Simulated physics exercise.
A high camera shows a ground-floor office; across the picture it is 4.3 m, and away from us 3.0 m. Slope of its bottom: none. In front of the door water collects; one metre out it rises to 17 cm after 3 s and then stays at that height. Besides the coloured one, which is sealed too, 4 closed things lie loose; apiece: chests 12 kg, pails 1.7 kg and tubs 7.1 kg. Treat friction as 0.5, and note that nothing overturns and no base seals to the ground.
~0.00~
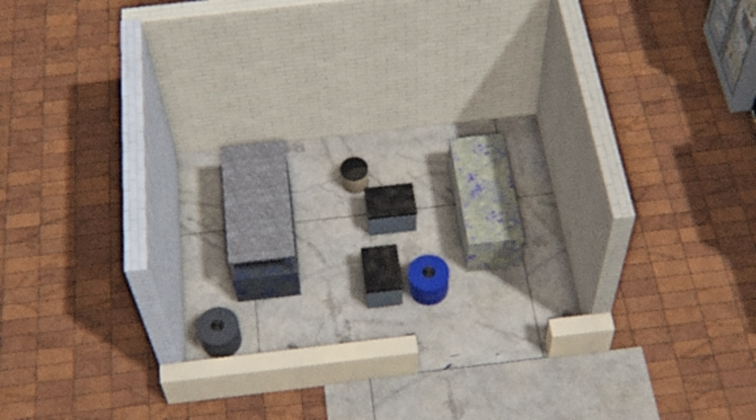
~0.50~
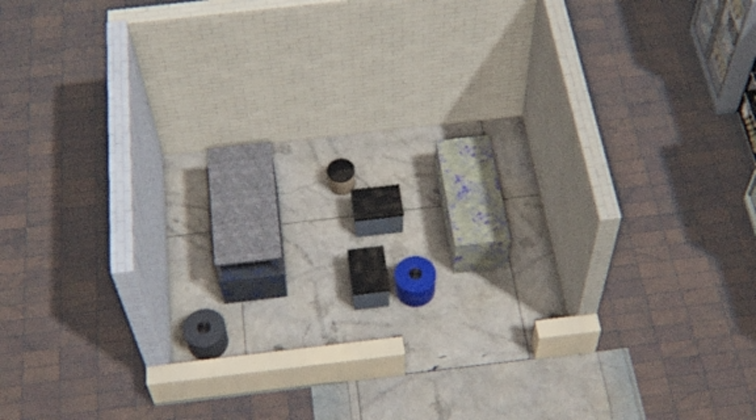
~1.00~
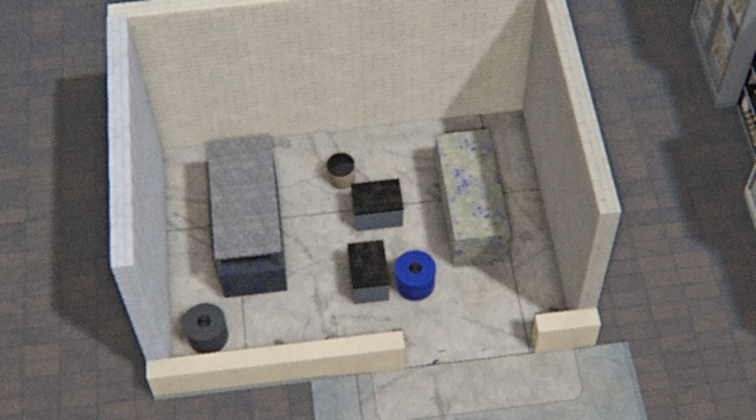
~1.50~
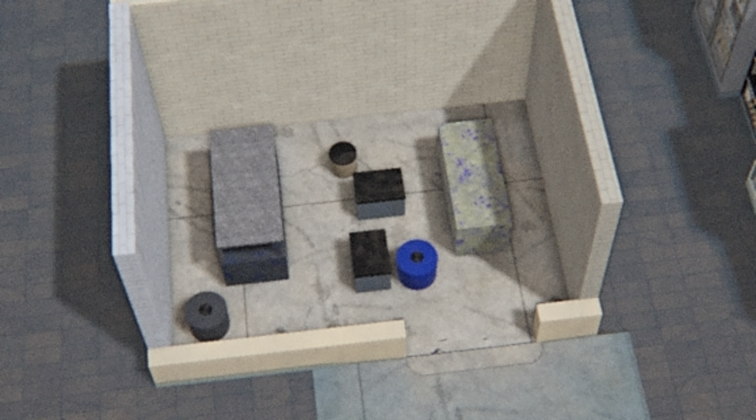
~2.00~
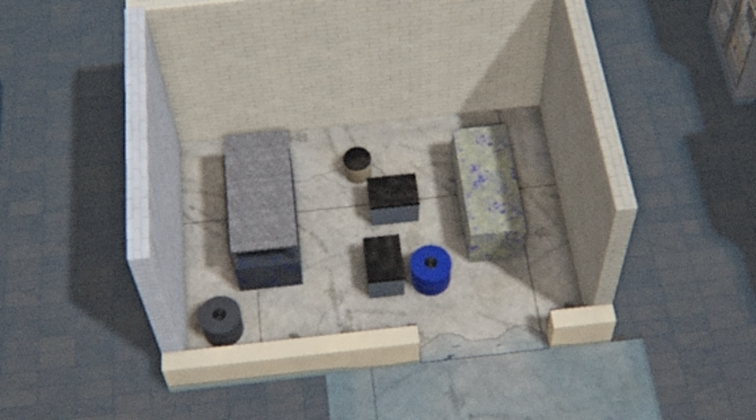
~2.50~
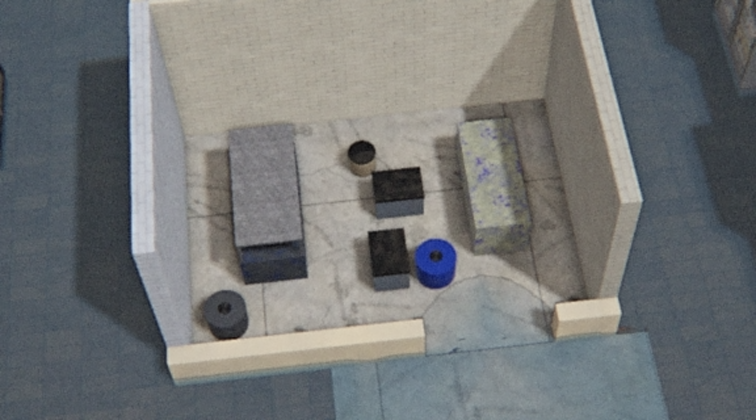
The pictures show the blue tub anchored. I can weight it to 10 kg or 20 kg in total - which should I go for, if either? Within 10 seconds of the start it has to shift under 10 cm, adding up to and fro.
Neither will work.
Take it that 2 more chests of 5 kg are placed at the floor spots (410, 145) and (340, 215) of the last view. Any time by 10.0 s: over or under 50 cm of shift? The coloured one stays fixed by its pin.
Respectively, exceeded and not exceeded.
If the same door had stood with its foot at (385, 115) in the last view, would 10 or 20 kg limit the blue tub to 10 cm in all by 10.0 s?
I'd say neither one will work.
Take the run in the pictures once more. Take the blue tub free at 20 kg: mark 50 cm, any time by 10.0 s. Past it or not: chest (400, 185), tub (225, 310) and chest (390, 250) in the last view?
In turn: Under, over, past it.
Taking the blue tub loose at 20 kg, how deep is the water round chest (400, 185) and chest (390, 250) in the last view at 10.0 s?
First roughly 5 cm, second roughly 8 cm.
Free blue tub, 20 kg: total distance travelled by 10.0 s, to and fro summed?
About 50 cm.
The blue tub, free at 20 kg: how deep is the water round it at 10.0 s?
Around 8 cm.
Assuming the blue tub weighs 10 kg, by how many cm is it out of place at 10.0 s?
Shift: About 200 cm.
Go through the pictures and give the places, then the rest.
In the first picture, the blue tub at (429, 272) rests on the ground; water covers 0.0 m2; 0 of 5 have shifted.
In the second picture, the blue tub at (415, 274) rests on the ground; water covers 0.0 m2; 0 of 5 have shifted.
In the third picture, the blue tub at (415, 268) rests on the ground; water covers 0.0 m2; 0 of 5 have shifted.
In the fourth picture, the blue tub at (417, 257) rests on the ground; 0.0 m2 under water; 0 of 5 have shifted.
In the fifth picture, the blue tub at (431, 263) rests on the ground; water covers 0.0 m2; 0 of 5 have shifted.
In the sixth picture, the blue tub at (436, 256), on the bottom; 0.7 m2 under water; 0 of 5 have shifted.
After 3.5 s the blue tub would be 10 cm from its start with 10 kg and 0 cm from its start with 20 kg; 5 cm of water round it then.
After 4.5 s the blue tub would be 70 cm from its start with 10 kg and 25 cm from its start with 20 kg; 8 cm of water round it then.
After 7.0 s the blue tub would be 177 cm from its start with 10 kg and 54 cm from its start with 20 kg; 8 cm of water round it then.
After 10.0 s the blue tub would be 181 cm from its start with 10 kg and 54 cm from its start with 20 kg; 8 cm of water round it then.
